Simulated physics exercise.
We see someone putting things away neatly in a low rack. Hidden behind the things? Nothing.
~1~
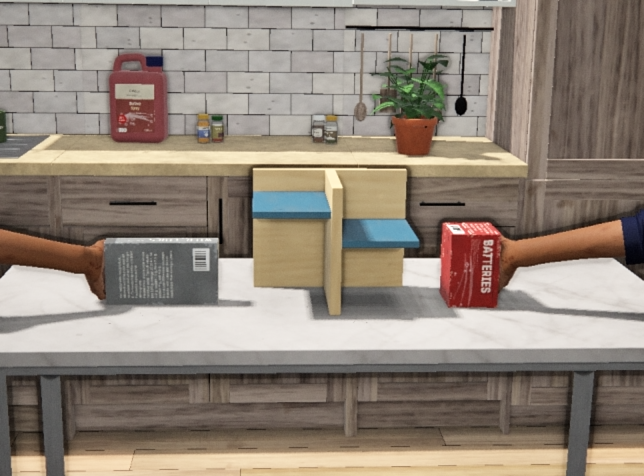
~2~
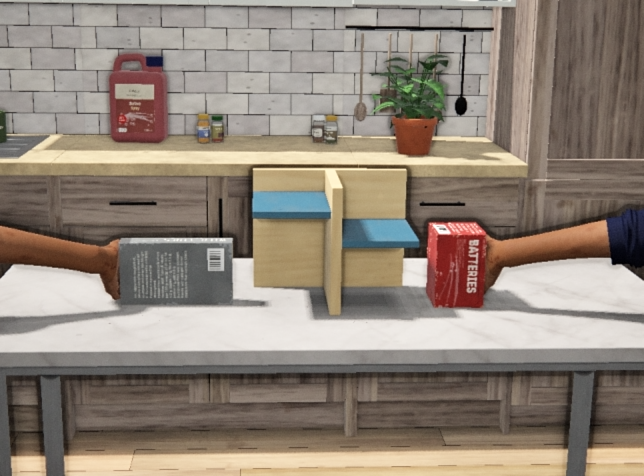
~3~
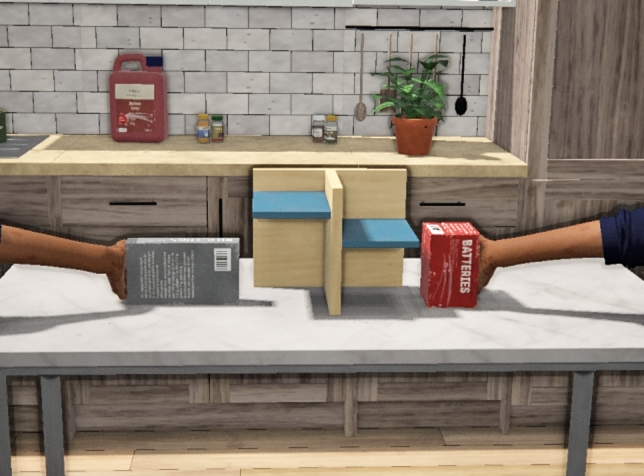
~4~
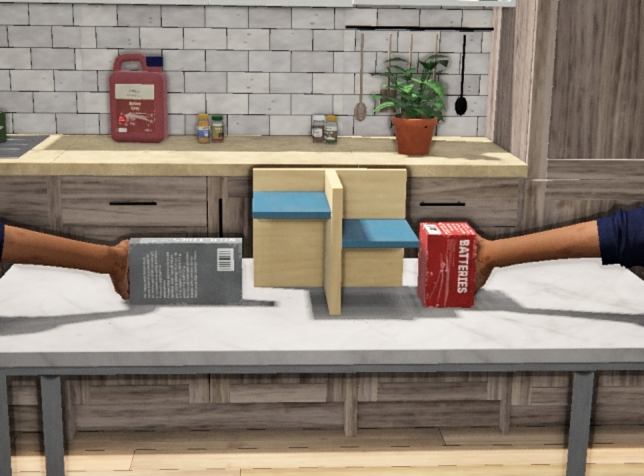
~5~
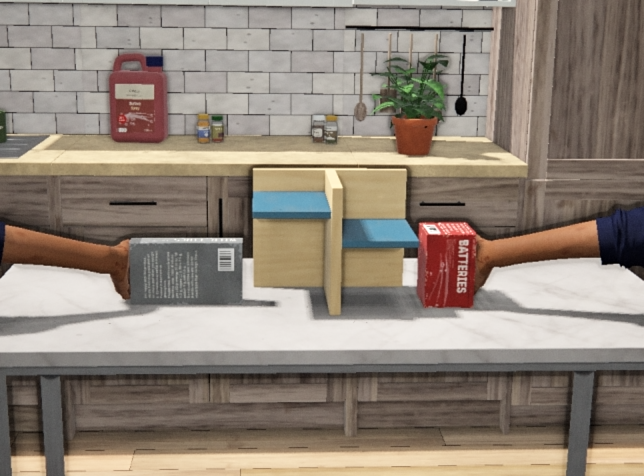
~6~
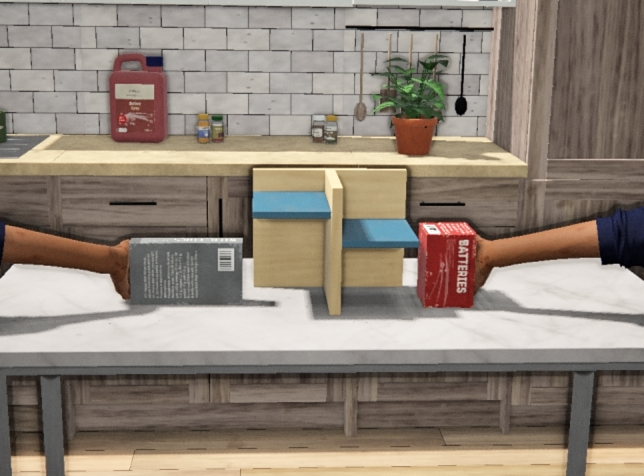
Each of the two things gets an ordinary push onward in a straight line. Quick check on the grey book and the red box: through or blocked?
Grey book: Through; red box: Blocked.
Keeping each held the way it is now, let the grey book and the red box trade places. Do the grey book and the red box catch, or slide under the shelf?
Grey book: Clear; red box: Clear.
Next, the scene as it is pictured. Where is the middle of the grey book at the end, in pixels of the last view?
Once it all settles, the centre sits at about (268, 271).
Then, 0.40 s past the last view, grey book sliding up to the opening near (215, 271); red box stopped at the opening near (436, 265).
Finally, the grey book goes under, near (268, 271); the red box stops at the shelf, near (436, 265).
